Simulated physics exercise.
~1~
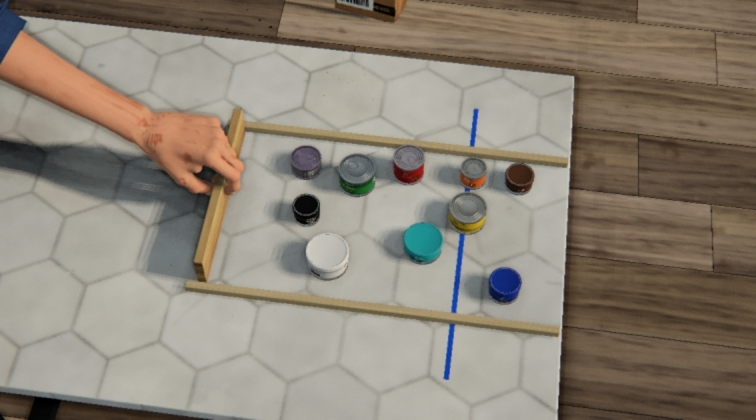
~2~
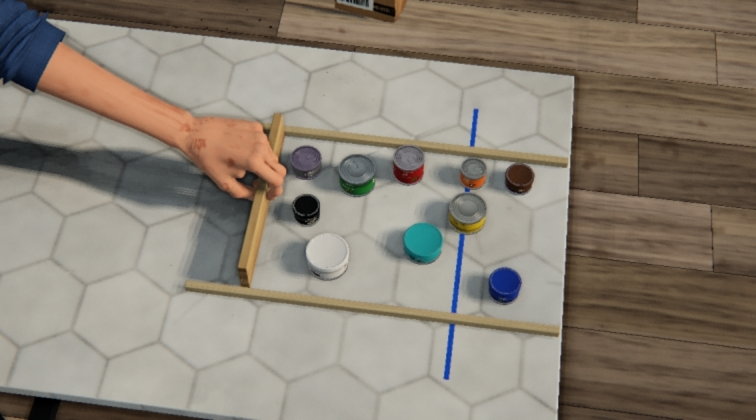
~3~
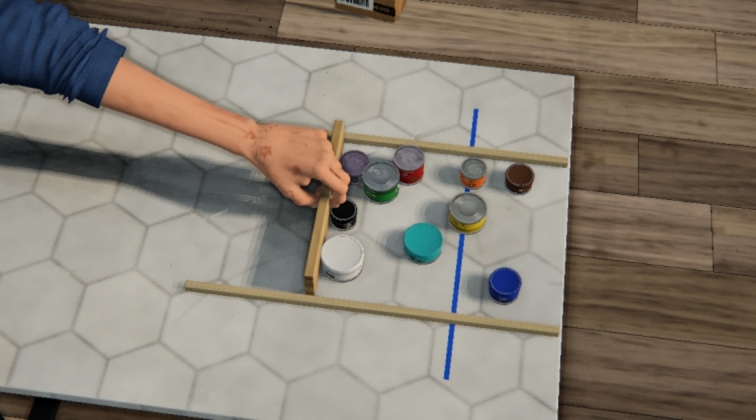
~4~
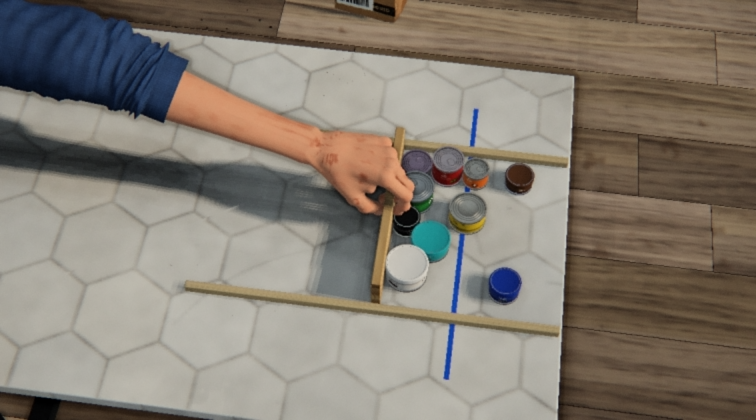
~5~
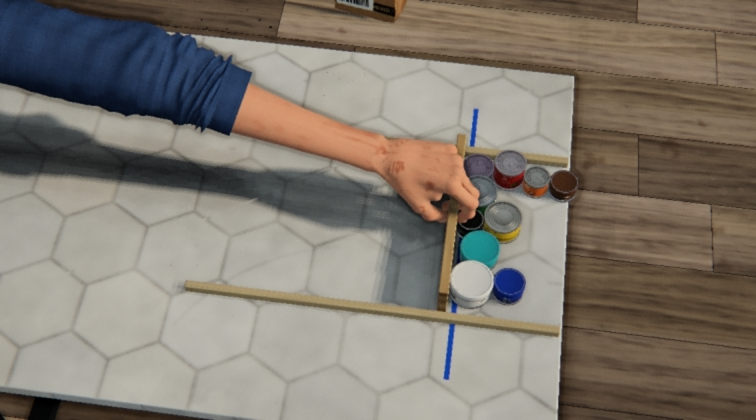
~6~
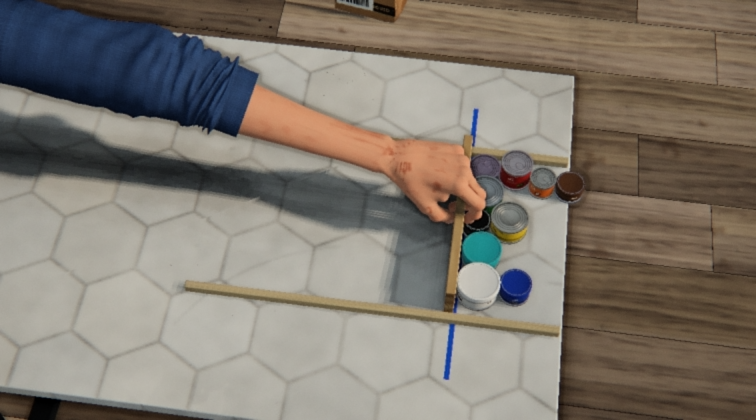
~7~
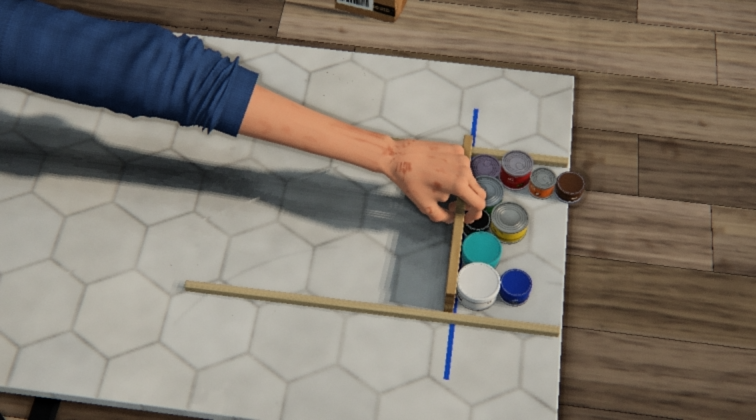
On a tiled tabletop, a hand pushes a board rightward, bunching small pots, and stops at blue tape.
